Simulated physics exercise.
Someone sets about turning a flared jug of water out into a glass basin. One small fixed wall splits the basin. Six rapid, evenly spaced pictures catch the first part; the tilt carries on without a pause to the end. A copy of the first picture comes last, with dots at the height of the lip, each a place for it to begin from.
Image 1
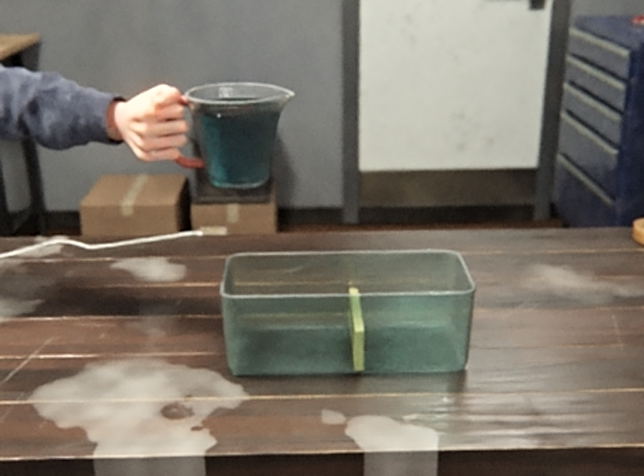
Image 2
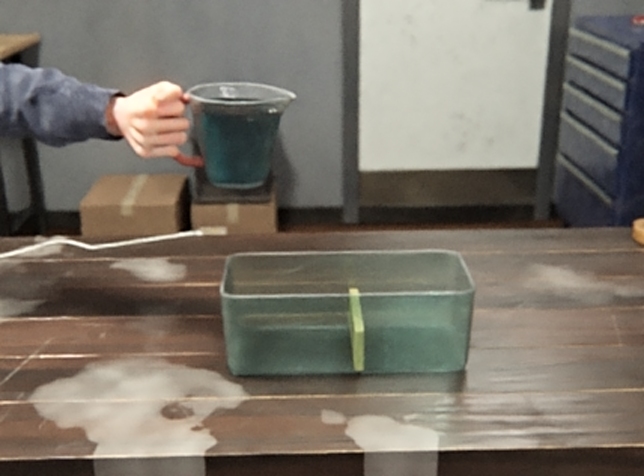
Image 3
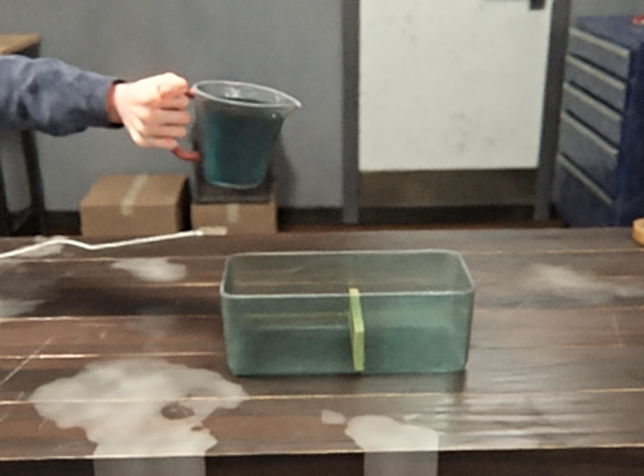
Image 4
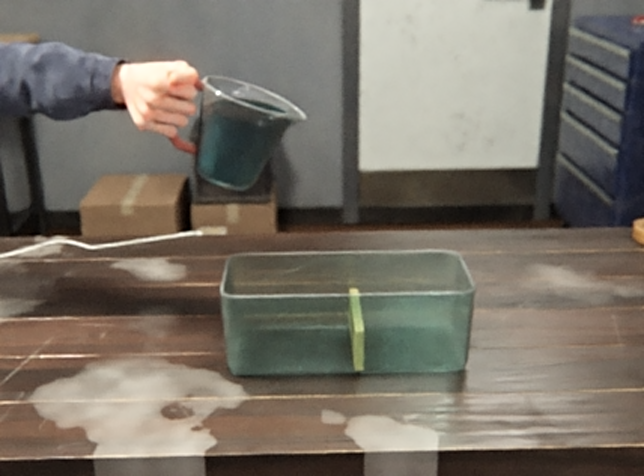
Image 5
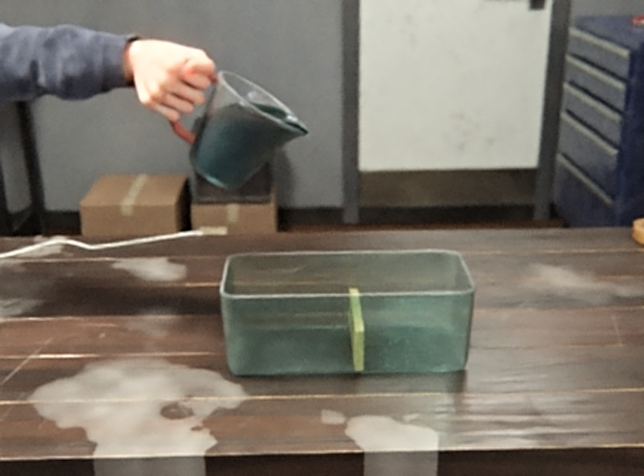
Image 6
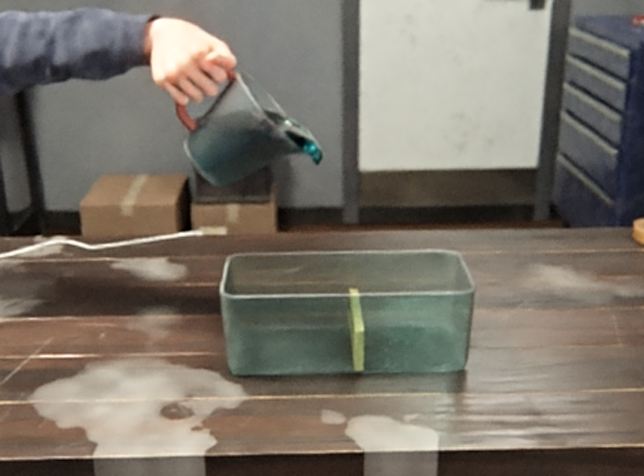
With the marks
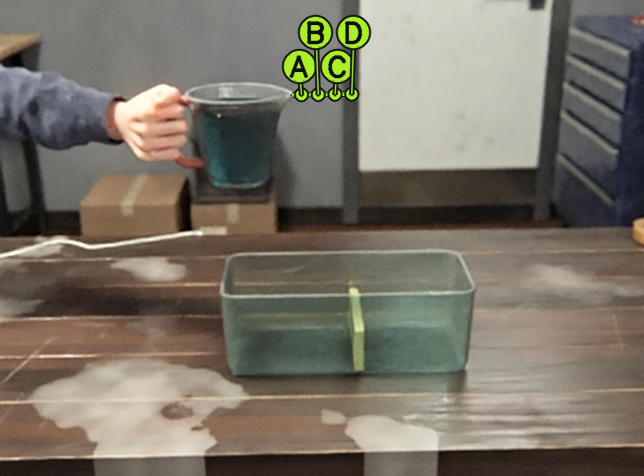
A hand tilts a jug of blue-green water rightward above a glass basin until water reaches past its lip.
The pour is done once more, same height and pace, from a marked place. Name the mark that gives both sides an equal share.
B beats the others.
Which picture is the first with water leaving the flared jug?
In picture 5.
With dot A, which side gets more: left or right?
More ends on the left.
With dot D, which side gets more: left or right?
More ends on the right.
On the marked copy, A at (301, 94); B at (318, 94); C at (334, 94); D at (351, 94).
With A, about 63 % ends left of the wall and 30 % right of it; 7 % is lost outside.
With B, about 49 % ends left of the wall and 43 % right of it; 7 % is lost outside.
With C, about 32 % ends left of the wall and 62 % right of it; 6 % is lost outside.
With D, about 13 % ends left of the wall and 80 % right of it; 8 % is lost outside.
